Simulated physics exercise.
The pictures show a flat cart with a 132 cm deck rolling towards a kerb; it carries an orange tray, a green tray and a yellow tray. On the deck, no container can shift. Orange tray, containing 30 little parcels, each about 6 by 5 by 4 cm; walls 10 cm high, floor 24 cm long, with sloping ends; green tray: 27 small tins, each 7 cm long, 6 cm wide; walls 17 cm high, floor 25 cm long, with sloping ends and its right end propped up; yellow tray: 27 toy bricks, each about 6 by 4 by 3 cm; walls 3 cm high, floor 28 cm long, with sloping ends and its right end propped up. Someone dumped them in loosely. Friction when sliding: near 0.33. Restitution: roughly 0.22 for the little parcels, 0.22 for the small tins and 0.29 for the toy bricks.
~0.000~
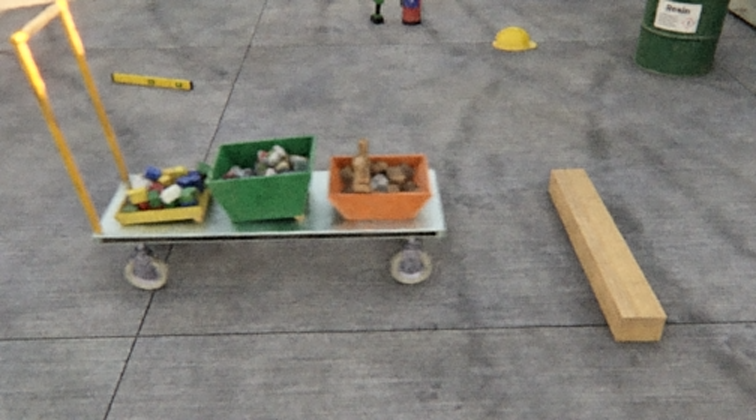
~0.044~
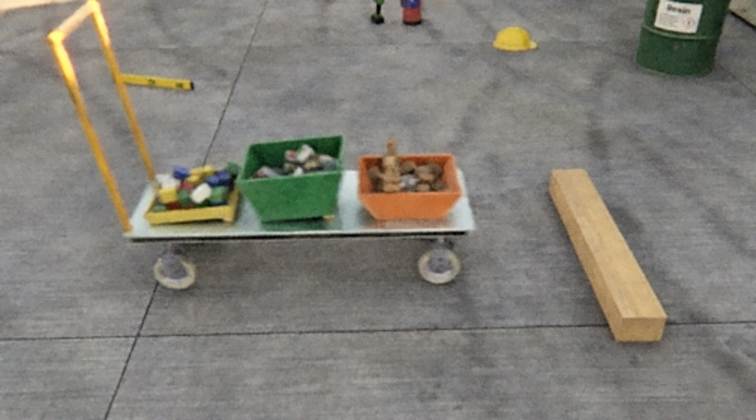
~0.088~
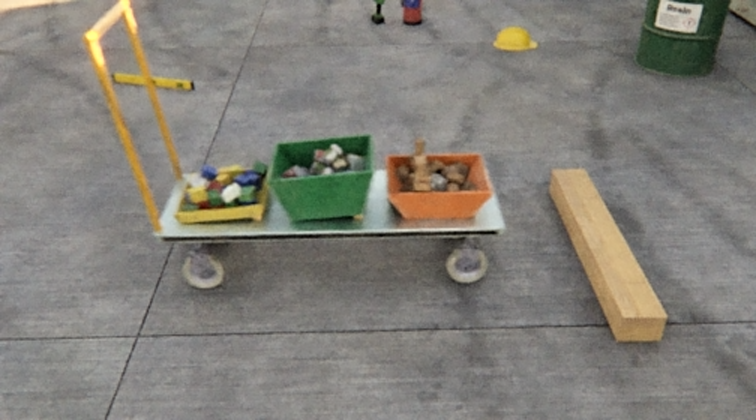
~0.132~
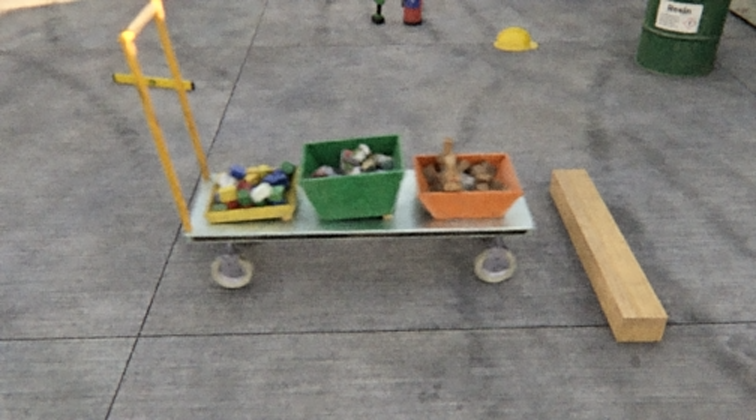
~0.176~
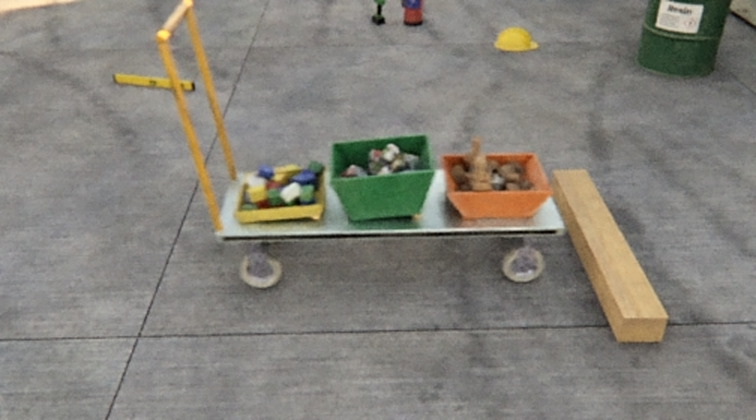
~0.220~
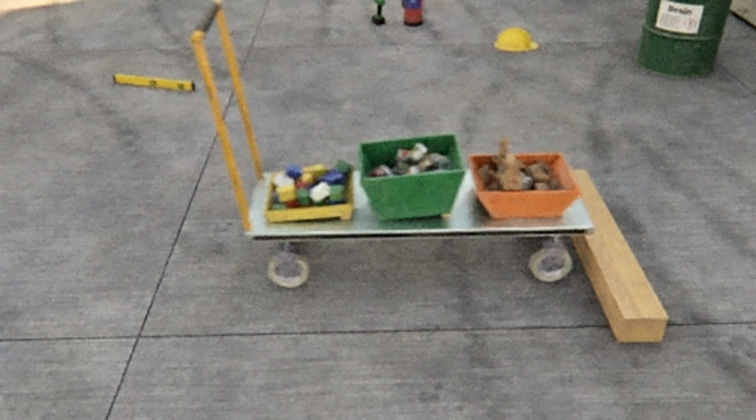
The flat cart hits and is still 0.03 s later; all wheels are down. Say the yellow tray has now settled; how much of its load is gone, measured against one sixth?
Spilled: Higher than a sixth.
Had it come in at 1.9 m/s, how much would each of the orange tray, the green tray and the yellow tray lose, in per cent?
Orange tray 10 %, green tray 0 %, yellow tray 20 %.
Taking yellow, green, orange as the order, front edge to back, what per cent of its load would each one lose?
With that order the orange tray sheds 10 per cent of its load, the green tray 0 per cent, and the yellow tray 50 per cent.
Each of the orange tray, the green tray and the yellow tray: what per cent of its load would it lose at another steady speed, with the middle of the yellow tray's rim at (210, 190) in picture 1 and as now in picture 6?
Orange tray 10, green tray 0, yellow tray 20 per cent.
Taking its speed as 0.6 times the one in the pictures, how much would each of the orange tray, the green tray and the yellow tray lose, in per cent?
Orange tray 10, green tray 0, yellow tray 20 per cent.
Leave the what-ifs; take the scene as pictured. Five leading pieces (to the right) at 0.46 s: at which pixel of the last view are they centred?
Mean position approx. (632, 158).
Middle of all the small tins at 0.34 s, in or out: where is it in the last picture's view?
Their middle is around (447, 175).
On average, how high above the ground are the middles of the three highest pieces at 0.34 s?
54 cm.
After 0.24 s, contact.
After 0.34 s, the orange tray has all 30, the green tray has all 27 and the yellow tray is down by 5 of 27.
After 0.46 s, the orange tray is down by 5 of 30, the green tray has all 27 and the yellow tray is down by 6 of 27.
After 0.69 s, the orange tray is down by 7 of 30, the green tray has all 27 and the yellow tray is down by 8 of 27.
Outcome (at 1.19 s), the orange tray is down by 7 of 30, the green tray is down by 1 of 27 and the yellow tray is down by 8 of 27. Asked share, 8 of 27, 30 per cent.
